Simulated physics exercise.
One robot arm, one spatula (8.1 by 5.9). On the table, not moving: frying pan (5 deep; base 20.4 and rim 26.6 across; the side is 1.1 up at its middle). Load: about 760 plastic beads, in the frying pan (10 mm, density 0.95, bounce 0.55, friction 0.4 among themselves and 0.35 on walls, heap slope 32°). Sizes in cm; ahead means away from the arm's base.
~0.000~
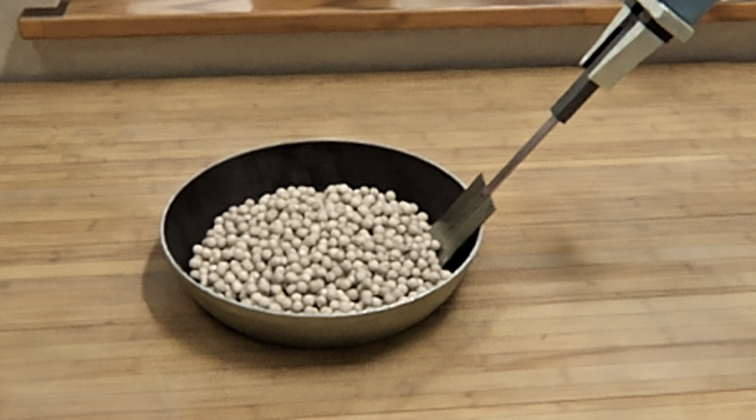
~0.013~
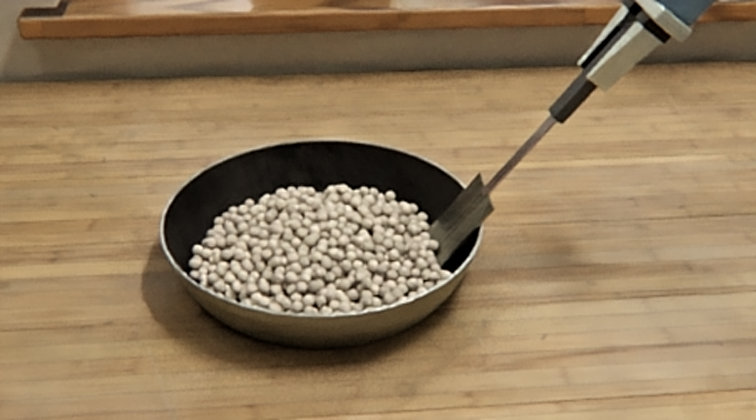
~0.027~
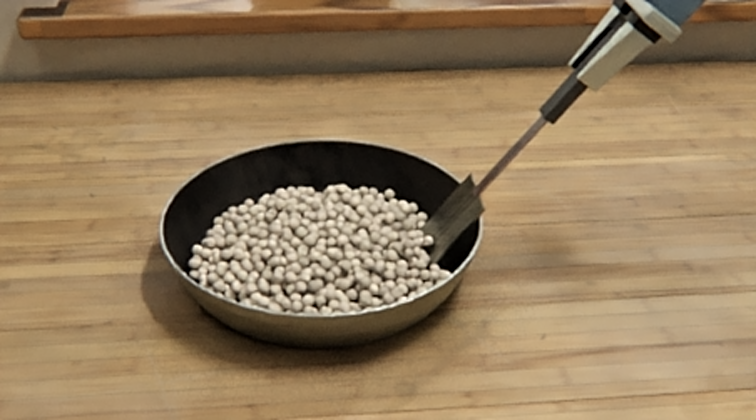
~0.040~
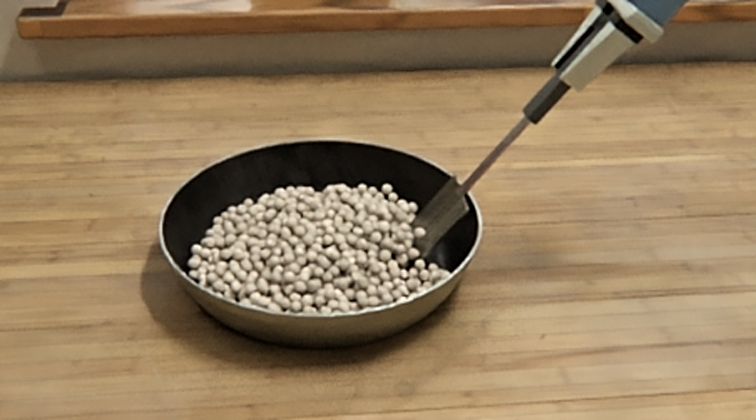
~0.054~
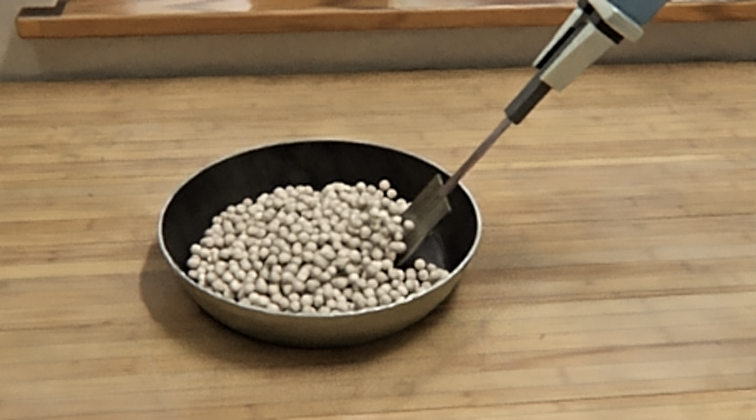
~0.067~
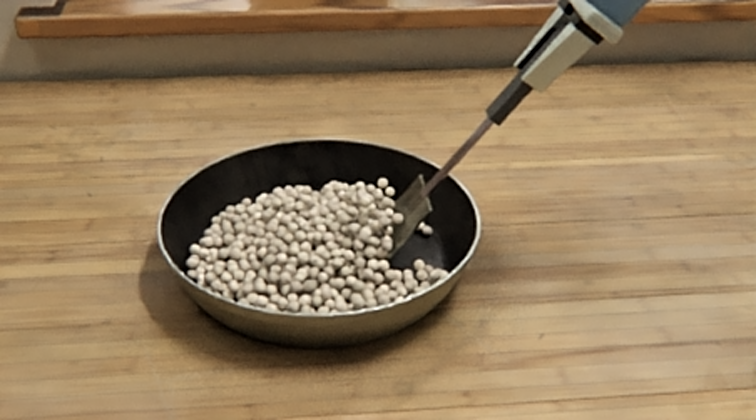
At first, a robot arm holds a spatula at the right inside edge of a dark frying pan heaped with pale beads on a wooden table. The spatula then moves left, pushing into the beads, which bunch up against it and leave dark pan surface exposed behind the blade.
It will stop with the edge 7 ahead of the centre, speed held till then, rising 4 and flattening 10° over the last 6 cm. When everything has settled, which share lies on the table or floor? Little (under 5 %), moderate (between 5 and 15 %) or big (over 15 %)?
On the table or floor the share is moderate, between 5 and 15 %.
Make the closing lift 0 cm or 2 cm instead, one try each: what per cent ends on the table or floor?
Some 0 and 0 per cent.
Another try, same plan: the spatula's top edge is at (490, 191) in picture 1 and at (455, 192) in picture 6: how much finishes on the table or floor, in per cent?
Some 0 per cent.
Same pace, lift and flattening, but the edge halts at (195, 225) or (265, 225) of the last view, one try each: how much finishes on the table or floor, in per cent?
About 15 and 5 per cent.
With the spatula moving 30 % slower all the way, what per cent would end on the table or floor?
Then about 0 per cent.
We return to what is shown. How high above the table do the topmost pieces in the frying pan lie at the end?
About 4.0 cm.
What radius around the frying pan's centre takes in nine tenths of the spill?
Some 75 cm.
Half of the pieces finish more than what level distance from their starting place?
Some 2 cm.
After 0.10 s, sloping 53°, highest piece 8 above the table; 756 in the frying pan.
After 0.13 s, sloping 50°, highest piece 9 above the table; 756 in the frying pan.
After 0.35 s, sloping 43°, highest piece 6 above the table; 694 in the frying pan, 61 on the table or floor, 1 on the blade or in flight.
After 1.40 s, sloping 43°, highest piece 4 above the table; 693 in the frying pan, 63 on the table or floor.
At rest, 693 in the frying pan, 63 on the table or floor. That is 8 % on the table or floor.
